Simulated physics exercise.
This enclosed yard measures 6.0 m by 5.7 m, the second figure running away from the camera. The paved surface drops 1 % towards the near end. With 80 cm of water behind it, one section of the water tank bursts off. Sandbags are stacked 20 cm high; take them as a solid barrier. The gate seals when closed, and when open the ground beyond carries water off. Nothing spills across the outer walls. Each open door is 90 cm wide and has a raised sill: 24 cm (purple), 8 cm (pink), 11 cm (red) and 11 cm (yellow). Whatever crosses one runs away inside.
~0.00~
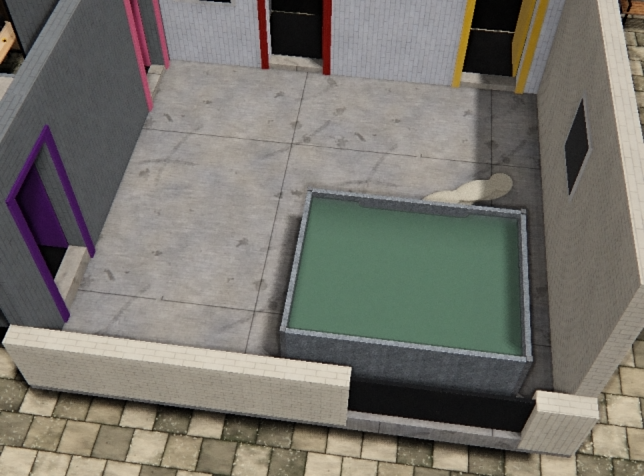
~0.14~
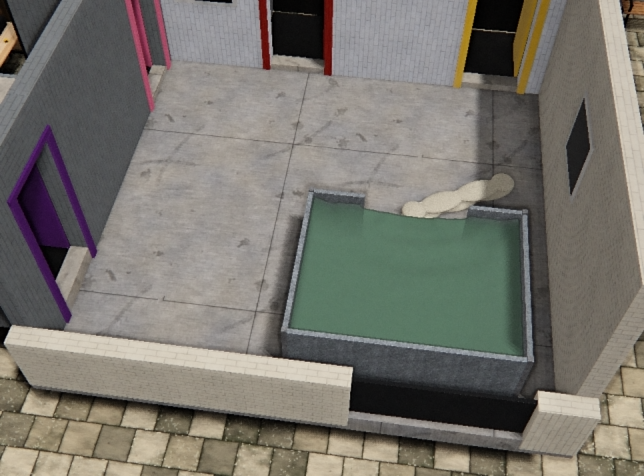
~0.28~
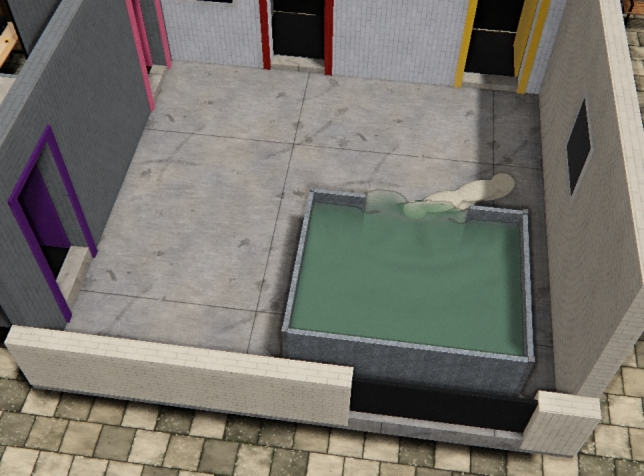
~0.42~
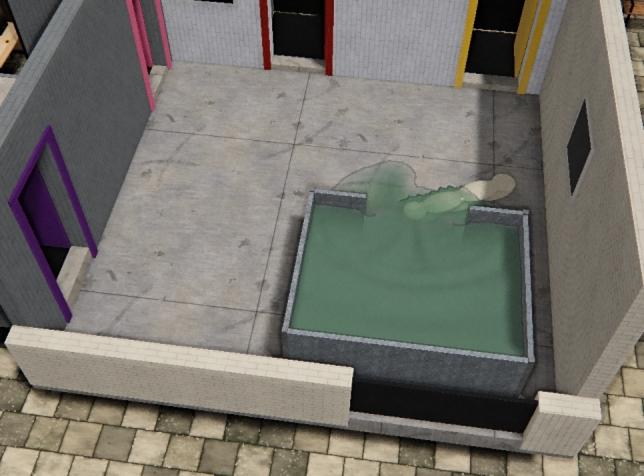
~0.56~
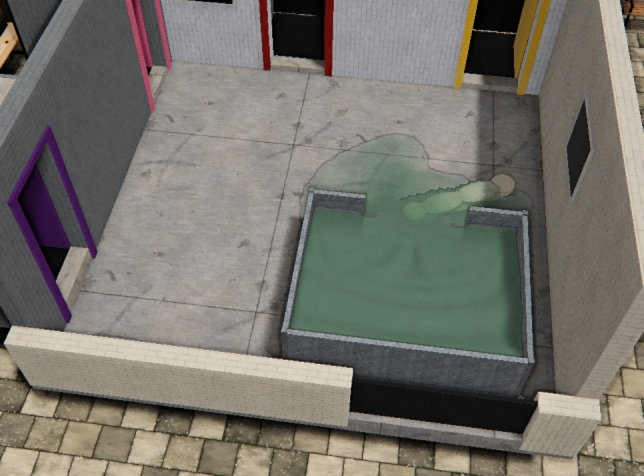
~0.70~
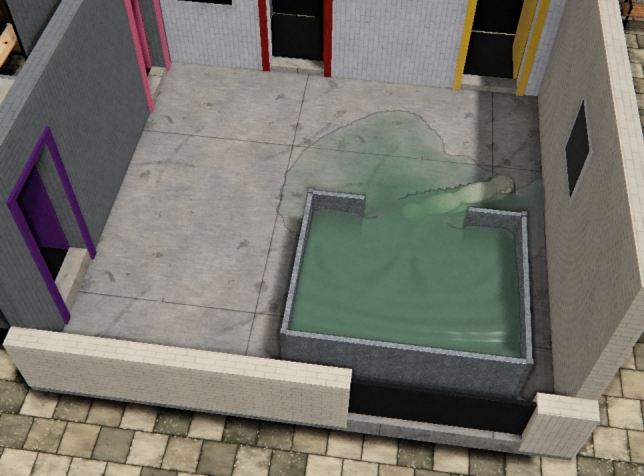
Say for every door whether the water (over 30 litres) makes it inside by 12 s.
The water let in: At the purple door it keeps below the limit; at the pink door it passes the limit; at the red door it exceeds the limit; at the yellow door it exceeds the limit.
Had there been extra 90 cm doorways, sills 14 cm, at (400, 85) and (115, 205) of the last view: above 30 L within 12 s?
In that order: Past it, not over.
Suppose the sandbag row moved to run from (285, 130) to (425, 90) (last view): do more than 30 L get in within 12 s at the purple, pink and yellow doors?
Then: Purple below, pink past it, yellow over.
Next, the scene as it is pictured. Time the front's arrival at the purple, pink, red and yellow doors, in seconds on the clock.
Arrival: Purple 5.0 s, pink 2.4 s, red 1.3 s, yellow 1.2 s.
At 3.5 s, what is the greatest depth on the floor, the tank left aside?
Up to some 36 cm.
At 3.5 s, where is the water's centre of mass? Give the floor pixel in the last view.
At about (391, 223).
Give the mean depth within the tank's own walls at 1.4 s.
Roughly 56 cm on average.
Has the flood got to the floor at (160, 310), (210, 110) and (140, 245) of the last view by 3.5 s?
In that order: Dry, wet, dry.
After 1.4 s water covers 45 % of the floor and is deepest (56 cm) near (421, 228); purple door not reached, pink door not reached, red door 13 cm at the sill, 0 L in, yellow door 13 cm at the sill, 0 L in.
After 2.2 s water covers 60 % of the floor and is deepest (44 cm) near (421, 228); purple door not reached, pink door not reached, red door 21 cm at the sill, 24 L in, yellow door 29 cm at the sill, 35 L in.
After 3.5 s water covers 65 % of the floor and is deepest (36 cm) near (421, 228); purple door not reached, pink door 25 cm at the sill, 93 L in, red door 15 cm at the sill, 55 L in, yellow door 22 cm at the sill, 143 L in.
After 7.0 s water covers 95 % of the floor and is deepest (22 cm) near (165, 79); purple door 8 cm at the sill, 0 L in, pink door 21 cm at the sill, 325 L in, red door 6 cm at the sill, 71 L in, yellow door 12 cm at the sill, 191 L in.
After 12.0 s water covers 95 % of the floor and is deepest (18 cm) near (52, 362); purple door 15 cm at the sill, 0 L in, pink door 10 cm at the sill, 407 L in, red door 9 cm at the sill, 72 L in, yellow door 7 cm at the sill, 194 L in.
